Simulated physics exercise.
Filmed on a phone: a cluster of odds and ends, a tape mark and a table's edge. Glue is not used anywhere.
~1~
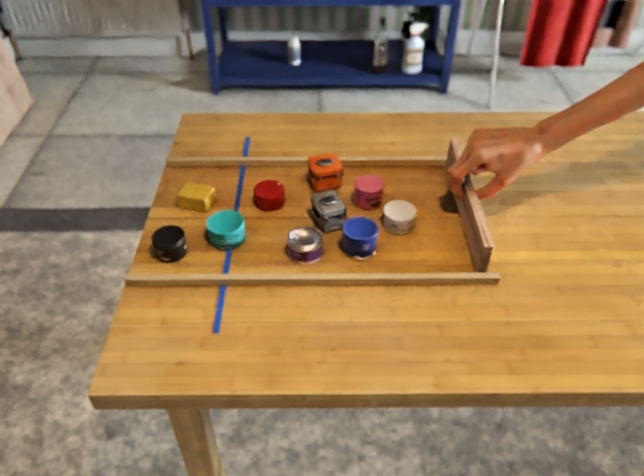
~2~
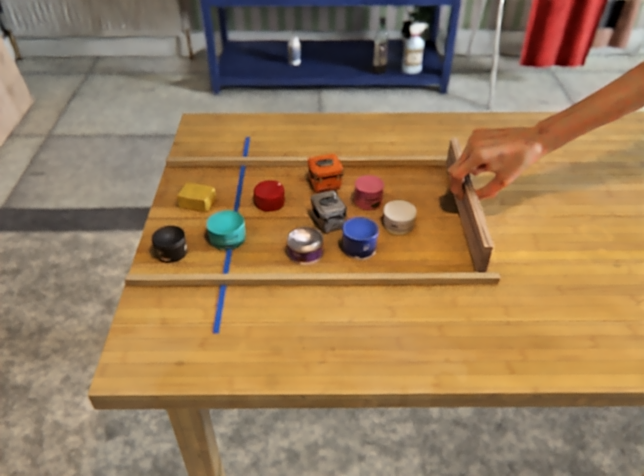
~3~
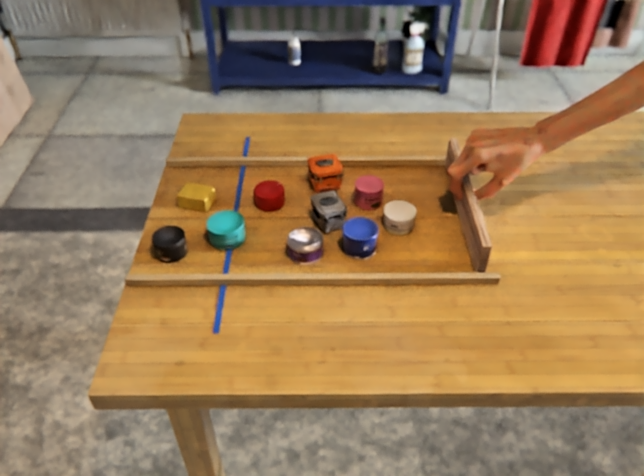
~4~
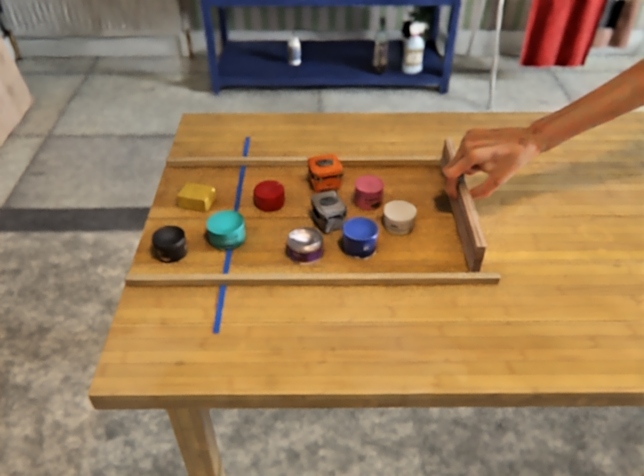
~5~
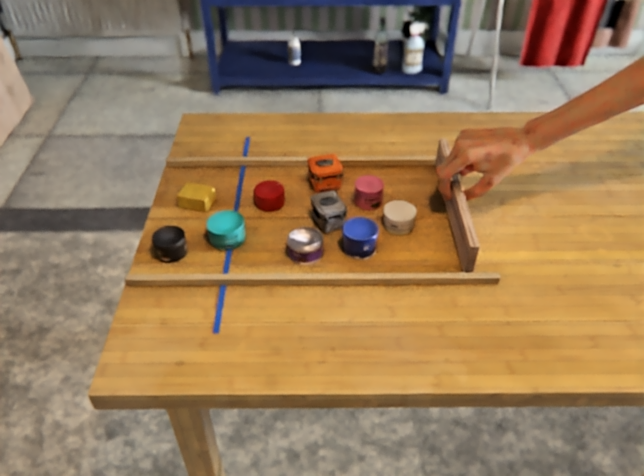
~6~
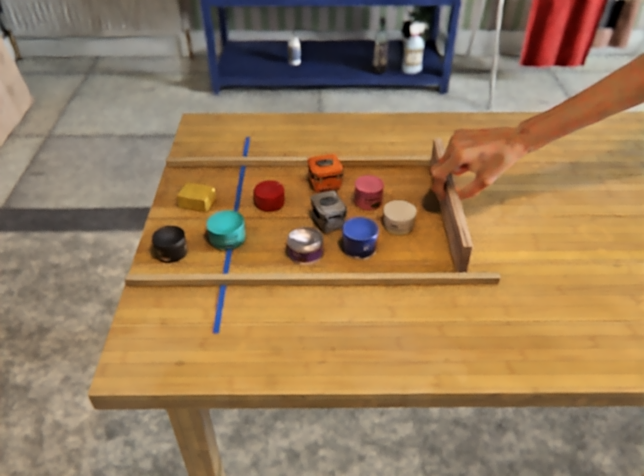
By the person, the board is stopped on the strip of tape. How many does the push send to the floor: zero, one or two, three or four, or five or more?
Basically the losses over the end count zero in this one.
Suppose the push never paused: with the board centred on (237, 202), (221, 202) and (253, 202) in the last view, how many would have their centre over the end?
First 0, then 0, then 0.
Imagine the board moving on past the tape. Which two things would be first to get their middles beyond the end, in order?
The black tub first, then the yellow block.
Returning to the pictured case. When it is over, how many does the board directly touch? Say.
The answer is 4.
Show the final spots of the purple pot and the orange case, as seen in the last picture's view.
Final spots - purple pot (180, 260), orange case (226, 171).
A little later, none off yet; black tub at rest near (170, 244); yellow block at rest near (197, 197); turquoise tub at rest near (227, 230).
When it is over, the number that fall off is zero.
